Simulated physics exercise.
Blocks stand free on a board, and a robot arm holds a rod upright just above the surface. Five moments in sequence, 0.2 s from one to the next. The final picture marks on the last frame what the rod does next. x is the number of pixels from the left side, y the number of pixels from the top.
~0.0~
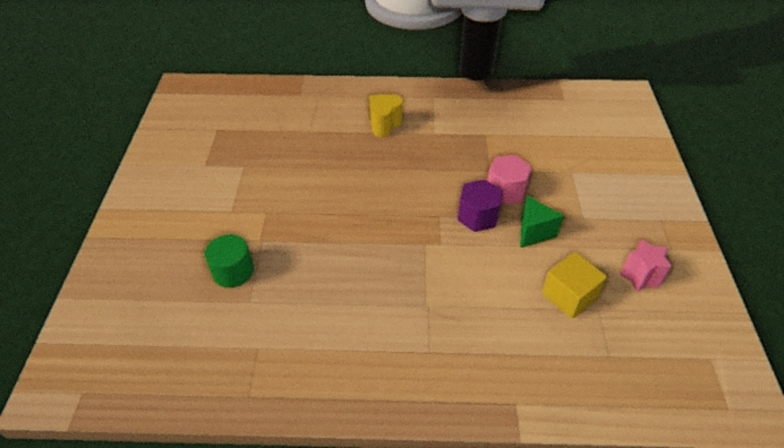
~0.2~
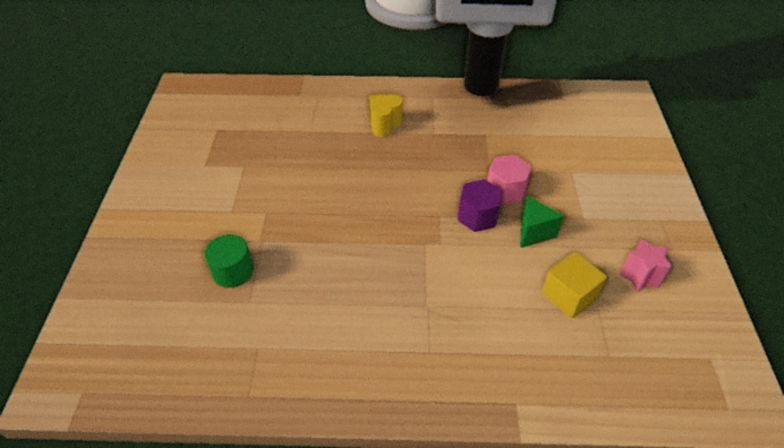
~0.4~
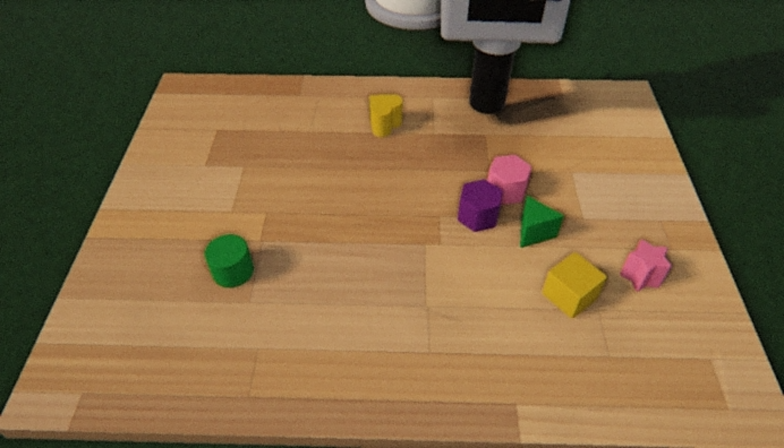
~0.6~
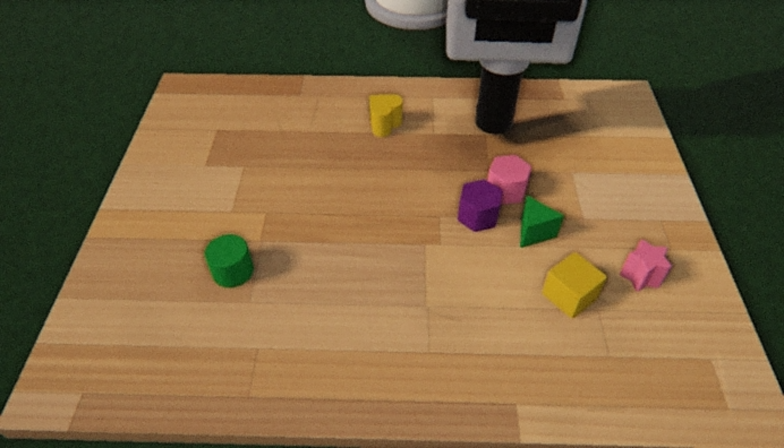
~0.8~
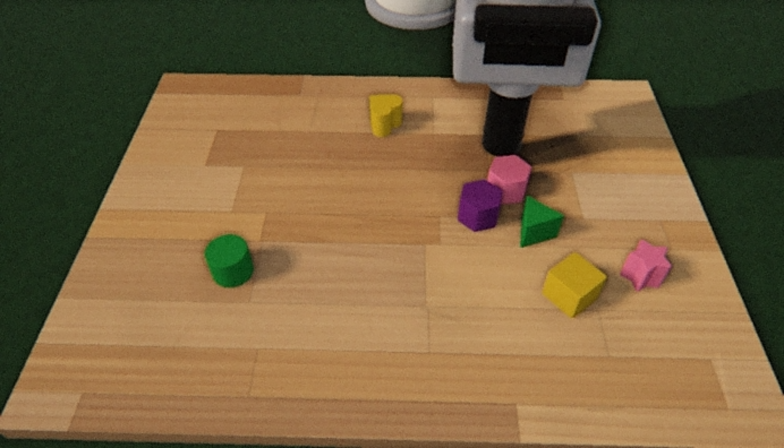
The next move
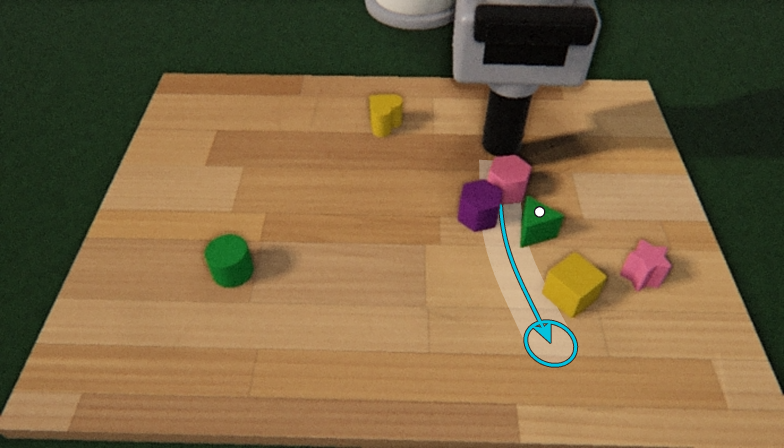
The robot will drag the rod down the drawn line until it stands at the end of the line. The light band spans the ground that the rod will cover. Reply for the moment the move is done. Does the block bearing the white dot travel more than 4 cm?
It seems so.
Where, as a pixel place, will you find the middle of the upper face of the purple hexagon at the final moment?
Near (468, 223).
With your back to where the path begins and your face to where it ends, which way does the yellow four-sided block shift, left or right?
That's a shift to the left.
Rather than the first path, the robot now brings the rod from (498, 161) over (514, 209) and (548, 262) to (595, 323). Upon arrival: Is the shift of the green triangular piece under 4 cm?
Answer: No.
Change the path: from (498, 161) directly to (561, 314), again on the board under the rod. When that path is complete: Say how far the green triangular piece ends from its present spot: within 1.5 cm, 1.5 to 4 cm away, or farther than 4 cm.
Displacement: Past 4 cm.
Path on the board, from (498, 161) through (506, 241) to (551, 343); the dot is on the green triangular piece.
What follows on the original path. One third of the way, rod (504, 197); purple hexagon (474, 210), turned 55° clockwise; pink hexagon (527, 220), turned 25° anticlockwise; green triangular piece (565, 246), turned 10° anticlockwise.
Two thirds of the way, rod (521, 258); purple hexagon (468, 223), turned 105° clockwise; pink hexagon (568, 261); green triangular piece (606, 260); yellow four-sided block (601, 295), turned 30° clockwise.
At the end, rod (556, 329); purple hexagon (468, 223), turned 105° clockwise; pink hexagon (581, 271), turned 150° anticlockwise; green triangular piece (614, 261), turned 15° anticlockwise; yellow four-sided block (615, 305), turned 20° clockwise.
